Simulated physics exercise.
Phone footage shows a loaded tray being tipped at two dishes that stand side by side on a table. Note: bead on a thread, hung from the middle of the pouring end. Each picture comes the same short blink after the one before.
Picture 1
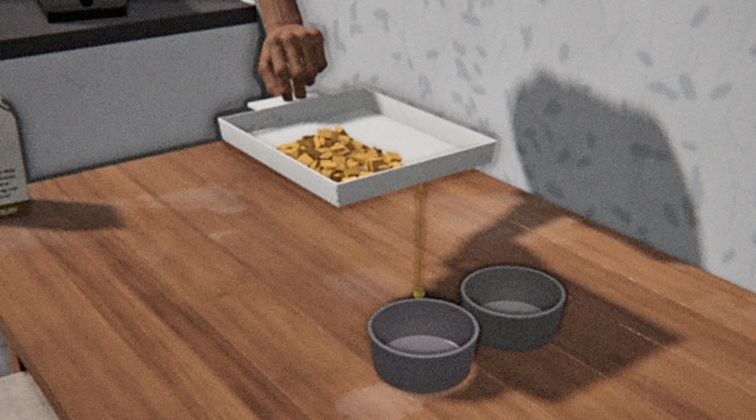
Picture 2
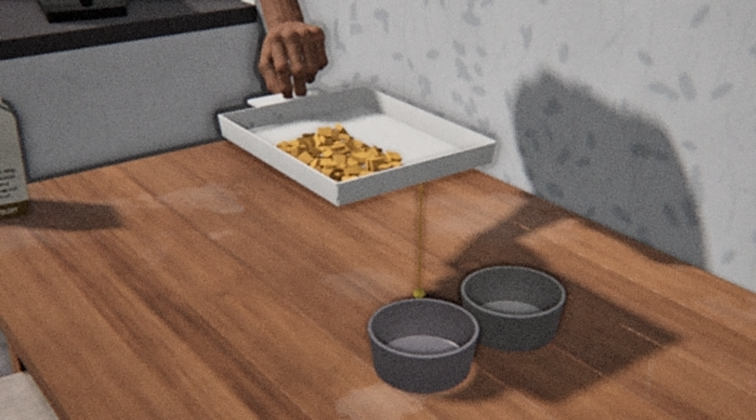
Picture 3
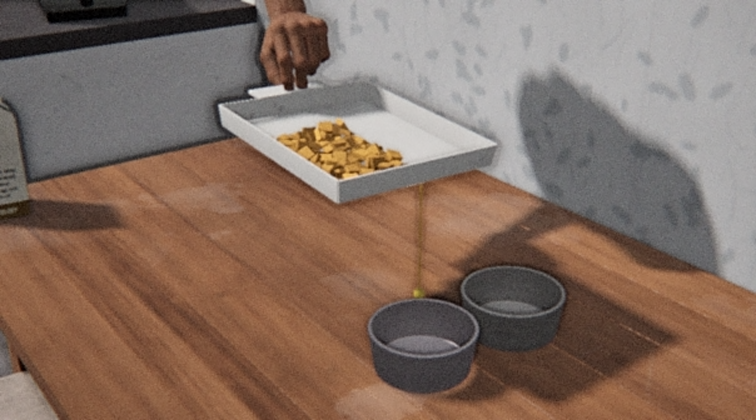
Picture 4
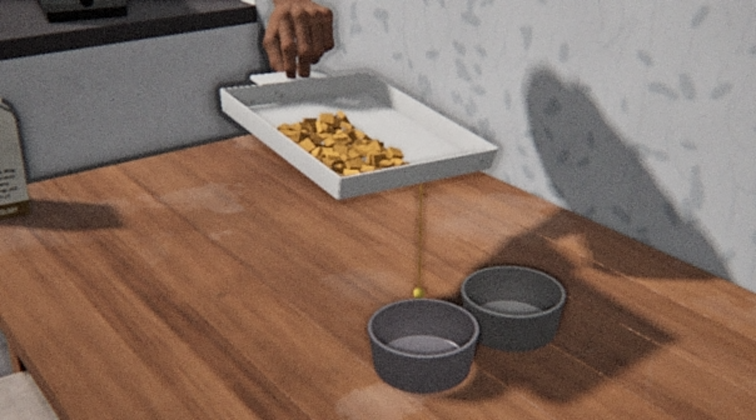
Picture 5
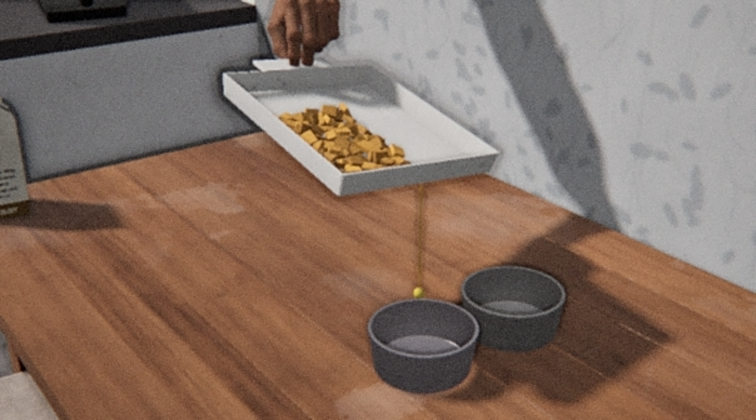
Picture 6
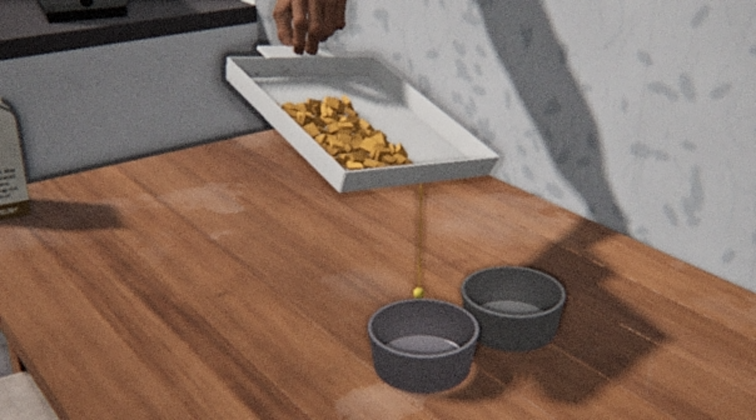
A hand slowly raises the back of a white tray of small crackers above two bowls.
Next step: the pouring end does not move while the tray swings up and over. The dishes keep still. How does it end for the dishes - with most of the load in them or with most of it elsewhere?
With most in them.
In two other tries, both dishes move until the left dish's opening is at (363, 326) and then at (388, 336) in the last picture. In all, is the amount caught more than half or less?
Try 1: The greater share; try 2: The greater share.
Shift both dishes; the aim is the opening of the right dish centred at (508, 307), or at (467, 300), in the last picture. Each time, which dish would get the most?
For the first placement, the right-side one; for the second placement, the right-side one.
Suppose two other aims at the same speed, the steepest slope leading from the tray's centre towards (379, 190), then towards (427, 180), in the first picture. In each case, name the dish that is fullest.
Outcome by order - one: Left side; two: Left side.
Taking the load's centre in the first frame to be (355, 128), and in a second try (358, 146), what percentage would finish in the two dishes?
In order, 80 % then 70 %.
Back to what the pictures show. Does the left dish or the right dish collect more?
It's the rightmost dish that ends with more.
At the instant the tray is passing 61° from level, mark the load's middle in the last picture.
(446, 162).
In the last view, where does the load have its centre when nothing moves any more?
I'd mark it at roughly (502, 322).
Shortly afterwards, tray tipped steeply; all but a few on the tray; only a few in the air.
Next, tray tipped past a quarter turn; the bulk on the tray; a little in the right dish; only a few outside both; a little in the air.
Some moments later, tray tipped past a quarter turn; only a few in the left dish; near two thirds in the right dish; near a third outside both.
In the end, tray tipped past a quarter turn; only a few in the left dish; near two thirds in the right dish; near a third outside both.
